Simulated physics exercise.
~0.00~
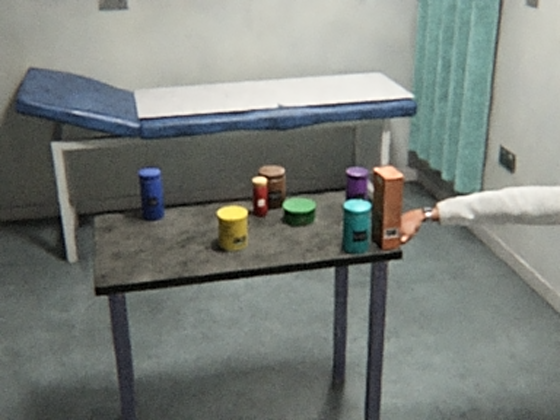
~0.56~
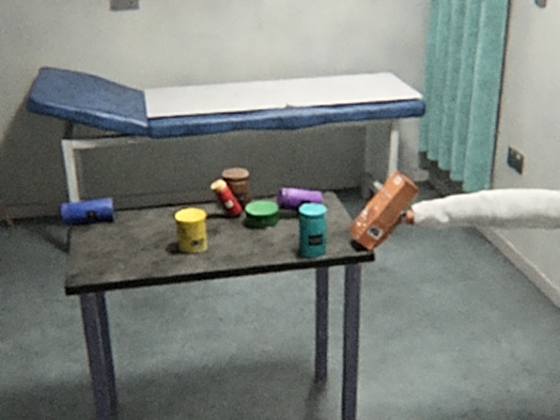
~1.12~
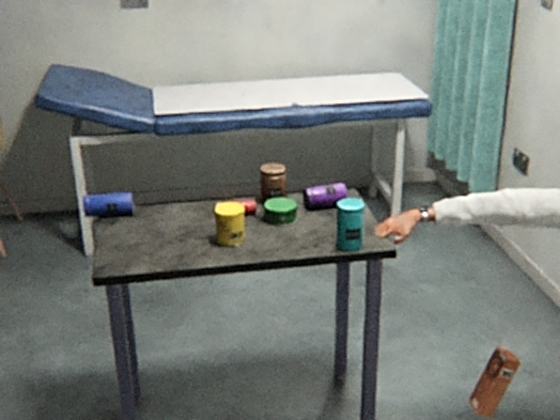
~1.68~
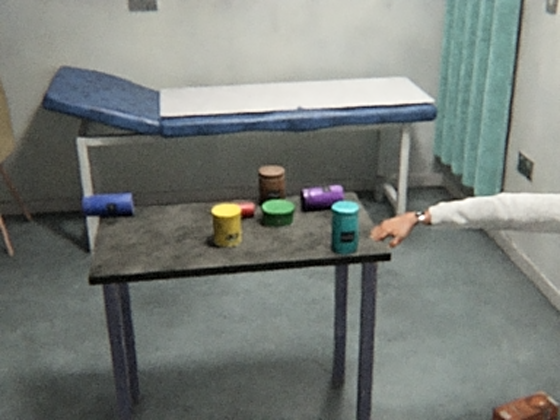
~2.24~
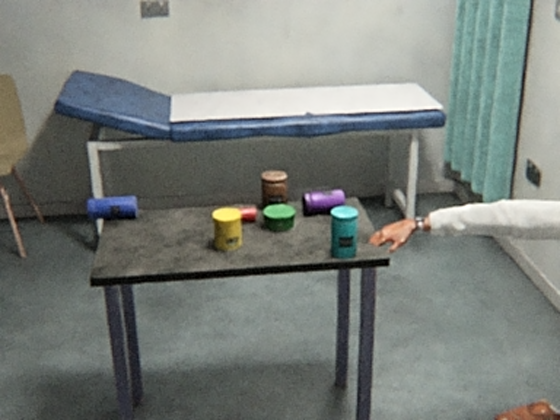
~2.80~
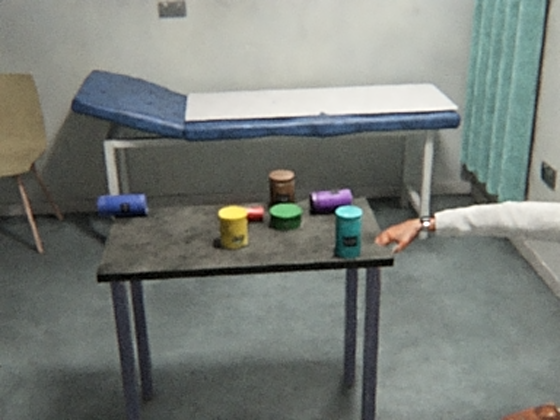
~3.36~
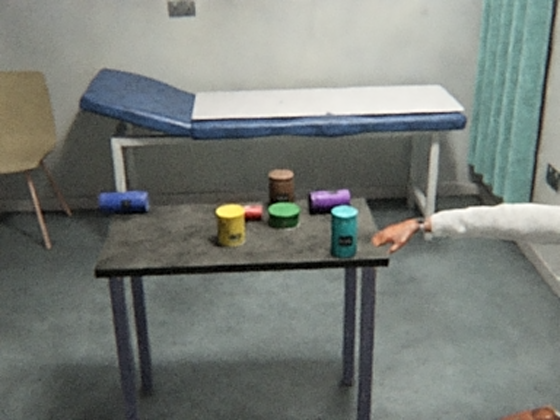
An orange carton tipped off the right end of a small dark table beside an outstretched hand and landed on the floor, while the blue and purple jars and a red shaker toppled and stayed lying among the upright containers.
